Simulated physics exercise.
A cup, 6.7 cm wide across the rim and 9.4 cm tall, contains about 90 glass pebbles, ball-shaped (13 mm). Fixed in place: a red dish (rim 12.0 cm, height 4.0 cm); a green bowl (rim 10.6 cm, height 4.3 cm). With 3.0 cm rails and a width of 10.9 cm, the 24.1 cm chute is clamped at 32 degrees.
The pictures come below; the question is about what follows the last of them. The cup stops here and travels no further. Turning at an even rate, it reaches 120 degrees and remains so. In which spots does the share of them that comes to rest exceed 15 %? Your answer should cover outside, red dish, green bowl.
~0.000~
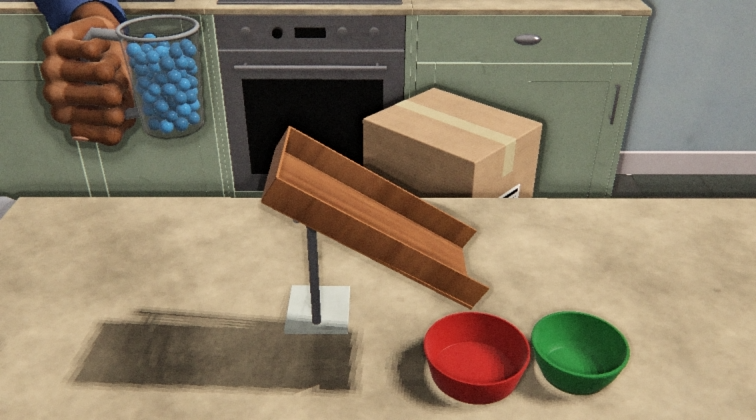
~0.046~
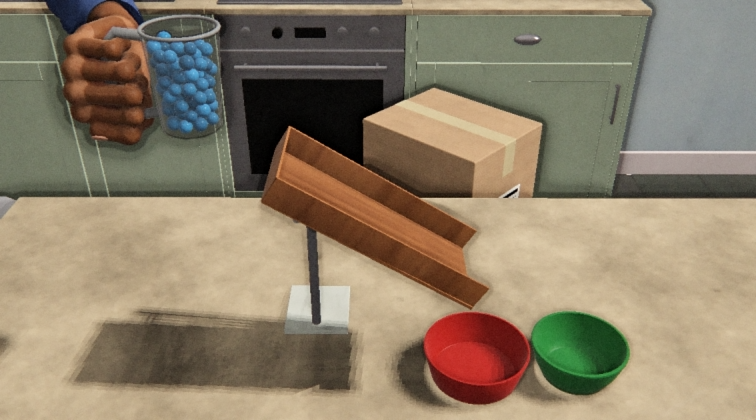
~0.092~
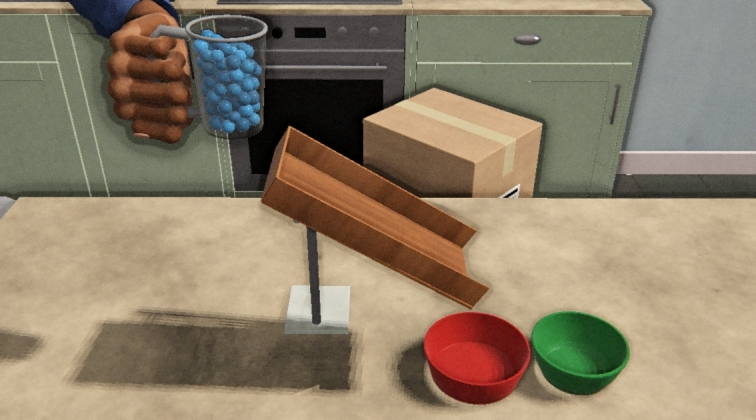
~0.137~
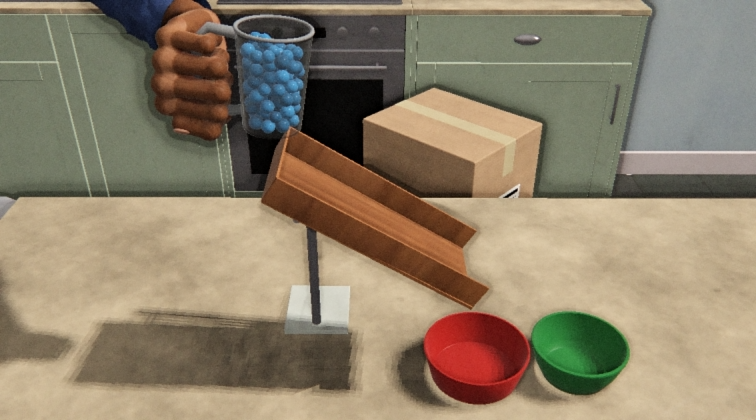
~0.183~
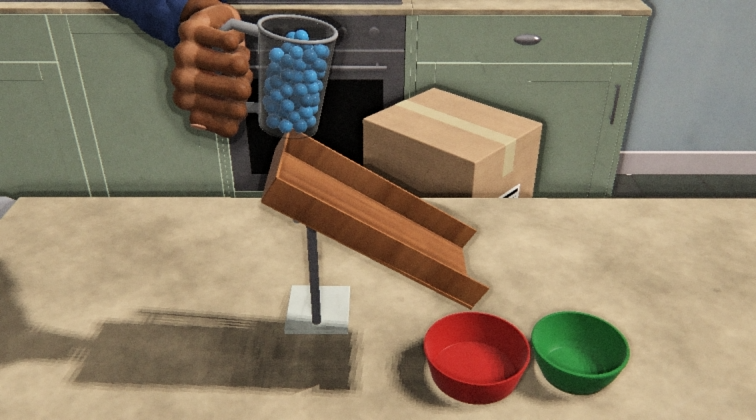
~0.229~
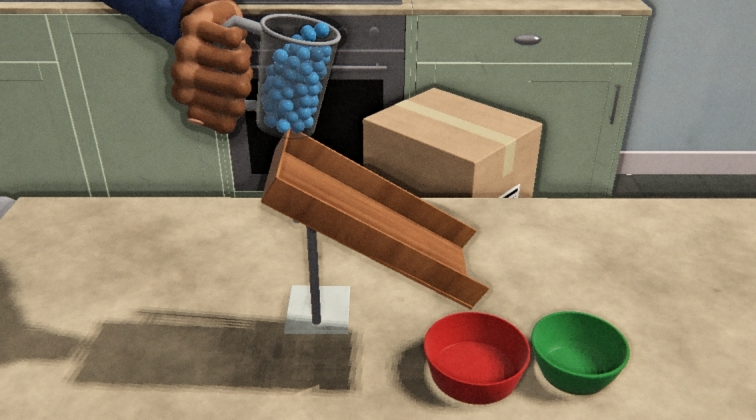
Outside: Exceeds it; red dish: Does not; green bowl: Exceeds it.
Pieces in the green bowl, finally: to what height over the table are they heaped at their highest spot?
Roughly 2.0 centimetres above the table.
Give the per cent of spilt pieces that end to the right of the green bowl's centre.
Near 80 in a hundred.
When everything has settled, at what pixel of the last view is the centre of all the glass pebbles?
Roughly at pixel (568, 365).
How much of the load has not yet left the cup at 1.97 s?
About 0 %.
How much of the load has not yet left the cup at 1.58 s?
Remaining share: Approx. 55 %.
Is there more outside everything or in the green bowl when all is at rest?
The larger share ends up outside everything.
After 0.75 s, tilt 49 degrees; cup 100 %; middle of all pieces near (291, 84).
Then, at 1.18 s, tilt 79 degrees; cup 100 %; middle of all pieces near (290, 83).
After 1.58 s, tilt 108 degrees; cup 55 %, slope 45 %; middle of all pieces near (350, 142).
After 1.97 s, tilt 120 degrees; green bowl 25 %, outside 20 %, slope 20 %, red dish 5 %, in the air 30 %; middle of all pieces near (565, 326).
At rest (3.8 s), green bowl 30 %, cup 0 %, outside 60 %, slope 0 %, red dish 5 %.
